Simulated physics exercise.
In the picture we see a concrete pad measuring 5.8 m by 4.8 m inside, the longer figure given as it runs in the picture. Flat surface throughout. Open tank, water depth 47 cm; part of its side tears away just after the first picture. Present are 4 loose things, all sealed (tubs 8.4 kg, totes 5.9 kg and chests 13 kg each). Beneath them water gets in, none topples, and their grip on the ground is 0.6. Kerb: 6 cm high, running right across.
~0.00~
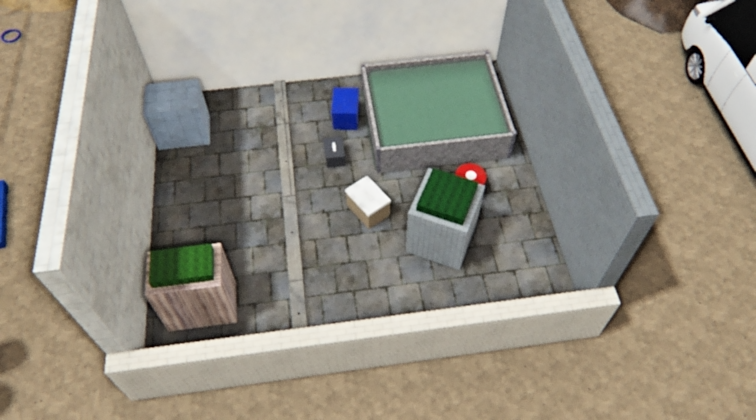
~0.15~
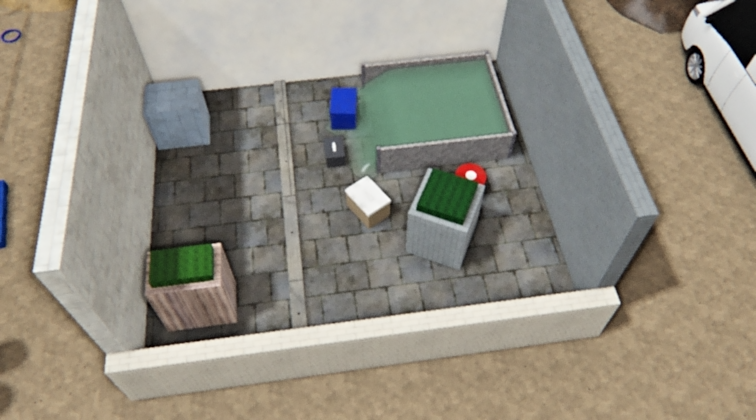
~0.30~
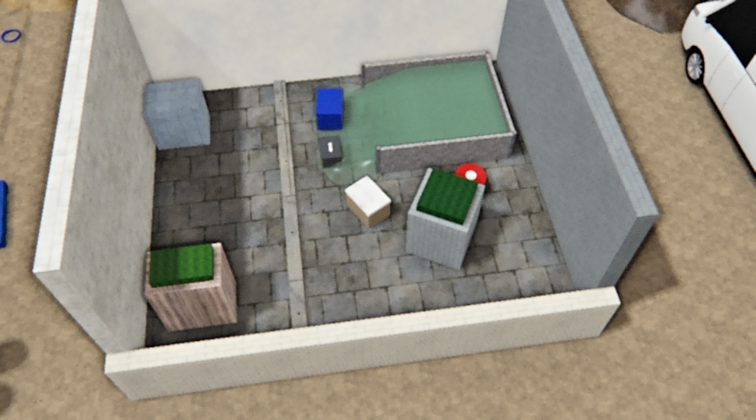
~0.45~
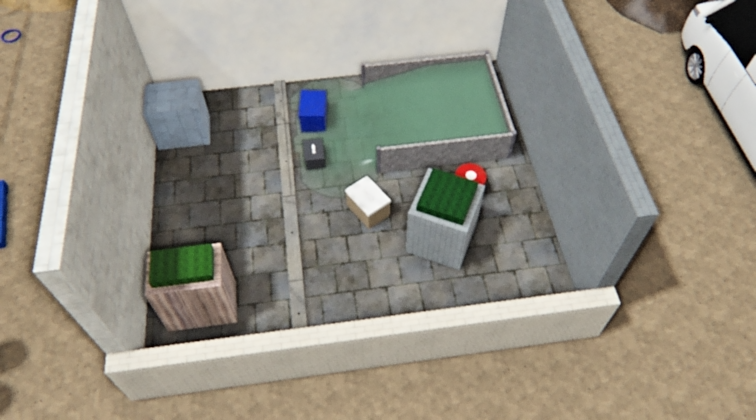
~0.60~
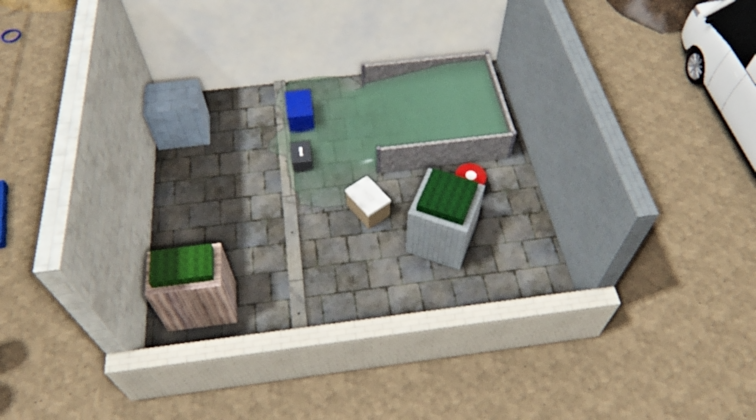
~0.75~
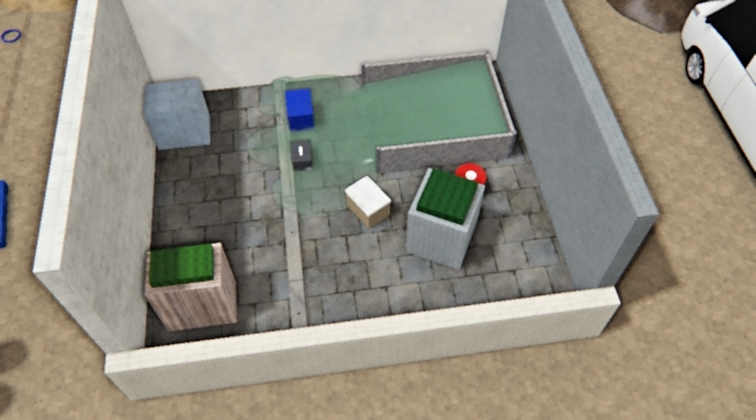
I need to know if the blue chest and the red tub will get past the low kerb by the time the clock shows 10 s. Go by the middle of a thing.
The blue chest clears the kerb, and the red tub is not over in time.
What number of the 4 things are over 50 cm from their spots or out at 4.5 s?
I make it 2.
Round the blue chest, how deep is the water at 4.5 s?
About 14 cm.
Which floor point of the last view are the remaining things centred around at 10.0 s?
(364, 217).
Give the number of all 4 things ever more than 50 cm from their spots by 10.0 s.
It adds up to 3.
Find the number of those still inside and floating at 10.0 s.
At that point I count 4.
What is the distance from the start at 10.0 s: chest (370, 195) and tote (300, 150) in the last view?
In turn: 30 cm, 250 cm.
After 2.0 s the blue chest is near (234, 96), 1.8 m from its start, afloat; the red tub is near (471, 176), 0.0 m from its start, aground; 2 of 4 are over the mark; 1 afloat.
After 4.5 s the blue chest is near (229, 78), 1.9 m from its start, afloat; the red tub is near (471, 176), 0.0 m from its start, aground; 2 of 4 are over the mark; 2 afloat.
After 7.0 s the blue chest is near (241, 126), 1.7 m from its start, afloat; the red tub is near (471, 176), 0.0 m from its start, aground; 1 of 4 are over the mark; 2 afloat.
After 10.0 s the blue chest is near (246, 154), 1.8 m from its start, afloat; the red tub is near (434, 182), 0.6 m from its start, afloat; 1 of 4 are over the mark; 4 afloat.
